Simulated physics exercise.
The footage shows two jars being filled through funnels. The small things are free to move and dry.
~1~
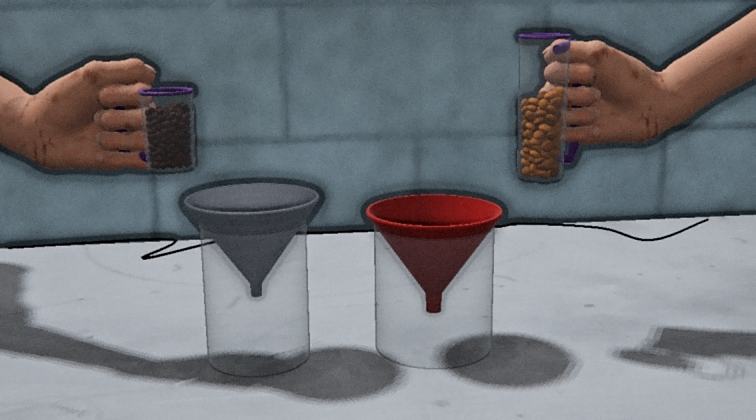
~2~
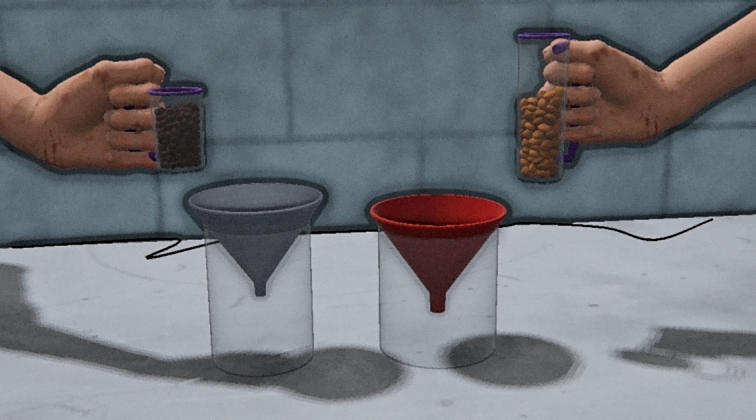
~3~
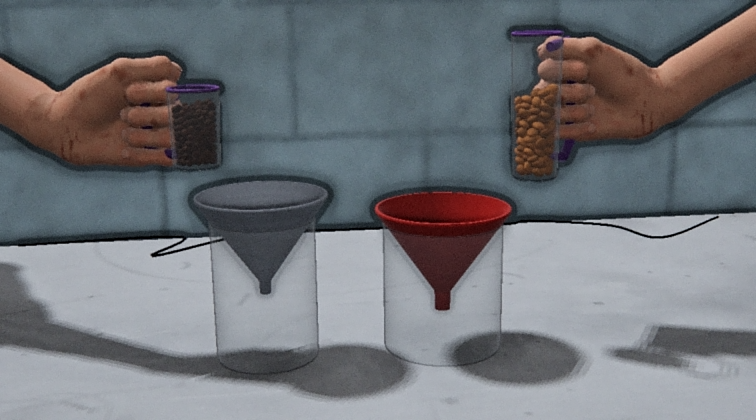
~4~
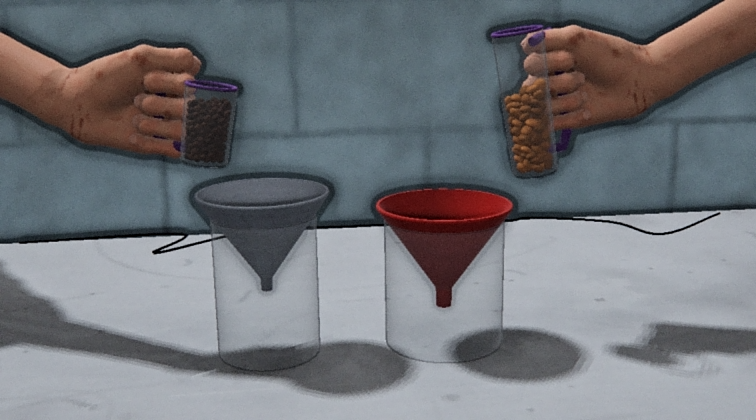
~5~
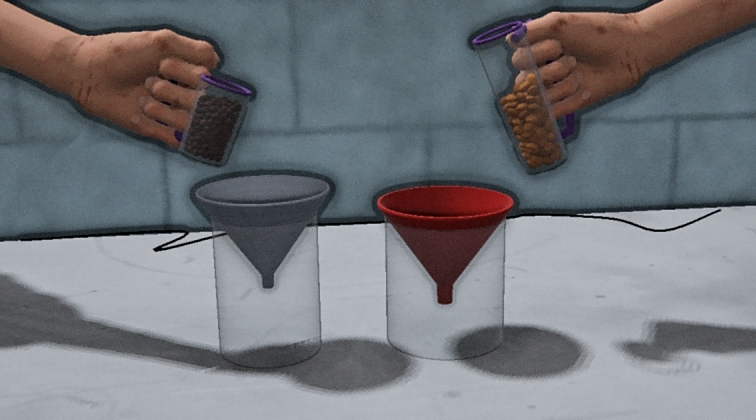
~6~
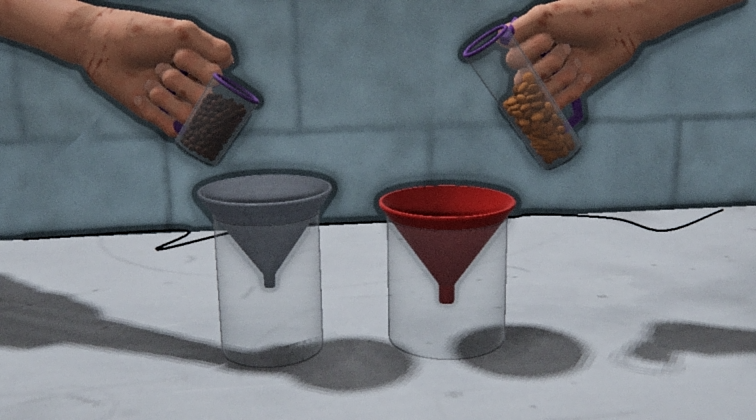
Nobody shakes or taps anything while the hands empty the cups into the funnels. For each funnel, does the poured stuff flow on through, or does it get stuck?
Left funnel: Gets stuck; right: Gets stuck.
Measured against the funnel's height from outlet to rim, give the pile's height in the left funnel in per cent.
It reaches about 65 percent of the way up.
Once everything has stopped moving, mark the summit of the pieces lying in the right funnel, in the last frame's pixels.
Close to (424, 232).
Then, 0.27 s later than the last frame, left, every one still in the cup; right, every one still in the cup.
Then, 0.61 s later than the last frame, left, almost all still in the cup, just a few in or over the funnel; right, every one still in the cup.
Then, 0.97 s later than the last frame, left, roughly two thirds still in the cup, roughly a third in or over the funnel; right, every one still in the cup.
When it is over, left, every one stuck in the funnel, not one down in the jar; right, every one stuck in the funnel, not one down in the jar.
